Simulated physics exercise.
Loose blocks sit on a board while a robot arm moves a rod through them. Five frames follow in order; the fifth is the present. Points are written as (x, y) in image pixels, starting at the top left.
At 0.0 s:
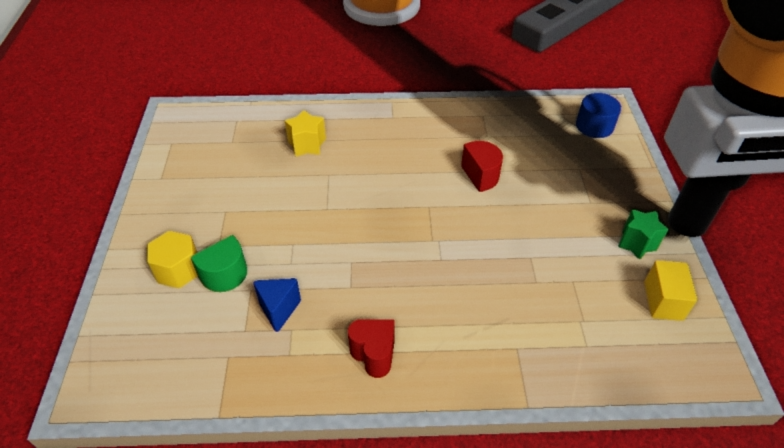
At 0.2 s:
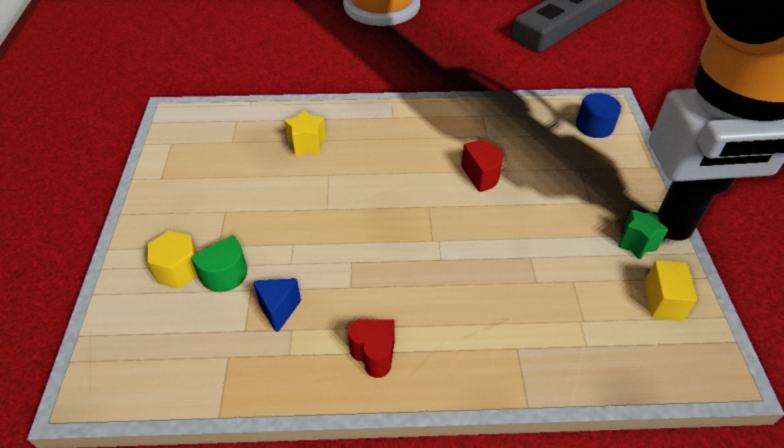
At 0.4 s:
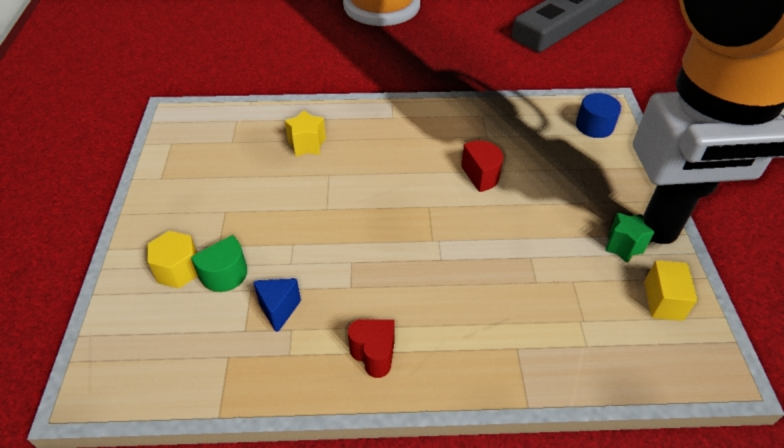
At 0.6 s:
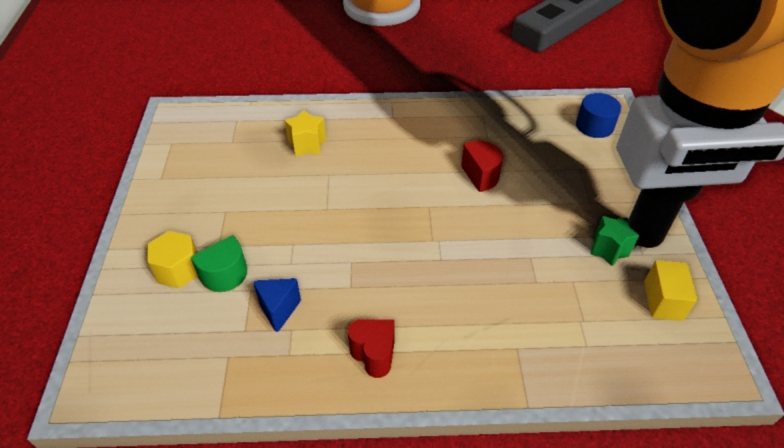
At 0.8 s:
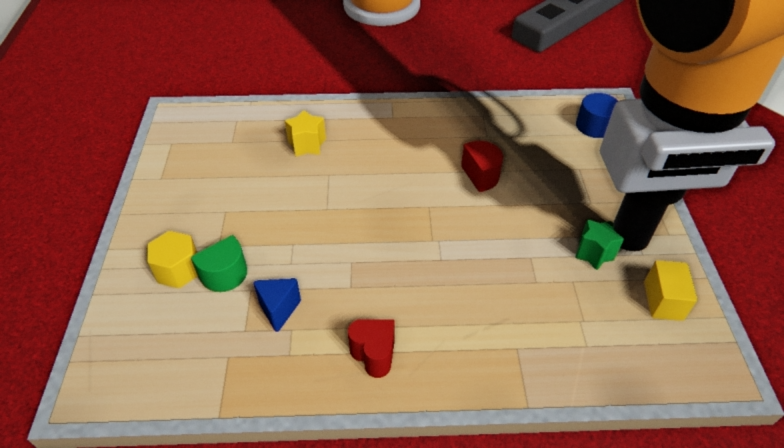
A pale wooden board with a grey edge lies on a red surface, seen from above at an angle by a still camera. Yellow, green, blue and red blocks sit across it, with a green star and a yellow block near the right edge beside an orange and grey robot arm. The arm's black rod moves left and pushes the green star a short way left and slightly nearer.
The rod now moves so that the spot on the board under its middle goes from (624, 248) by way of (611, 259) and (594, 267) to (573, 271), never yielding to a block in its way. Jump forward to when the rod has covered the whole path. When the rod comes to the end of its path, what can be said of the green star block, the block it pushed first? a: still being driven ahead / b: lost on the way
Letter a.
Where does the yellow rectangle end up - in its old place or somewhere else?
It is still where it was.
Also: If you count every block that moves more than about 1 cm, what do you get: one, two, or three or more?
My best guess is that a single block moves over 1 cm.
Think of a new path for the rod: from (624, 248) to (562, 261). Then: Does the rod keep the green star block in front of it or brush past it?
The rod still pushes it.
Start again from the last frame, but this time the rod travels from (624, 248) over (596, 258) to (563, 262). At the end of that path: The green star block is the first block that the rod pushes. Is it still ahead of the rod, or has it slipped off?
I think the rod keeps pushing the green star block along right to the end.
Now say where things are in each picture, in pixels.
In the first frame, rod's lower end (687, 223); green star block (647, 222); yellow rectangle (676, 279).
In the second frame, rod (673, 227); blocks still.
In the third frame, rod (659, 230); green star block (633, 225).
In the fourth frame, rod (644, 234); green star block (618, 229).
In the fifth frame, rod (629, 237); green star block (603, 232); yellow rectangle (676, 279).
What follows on the original path. Halfway along, rod (606, 253); green star block (577, 246).
At the end, rod (577, 261); green star block (547, 254); yellow rectangle still.
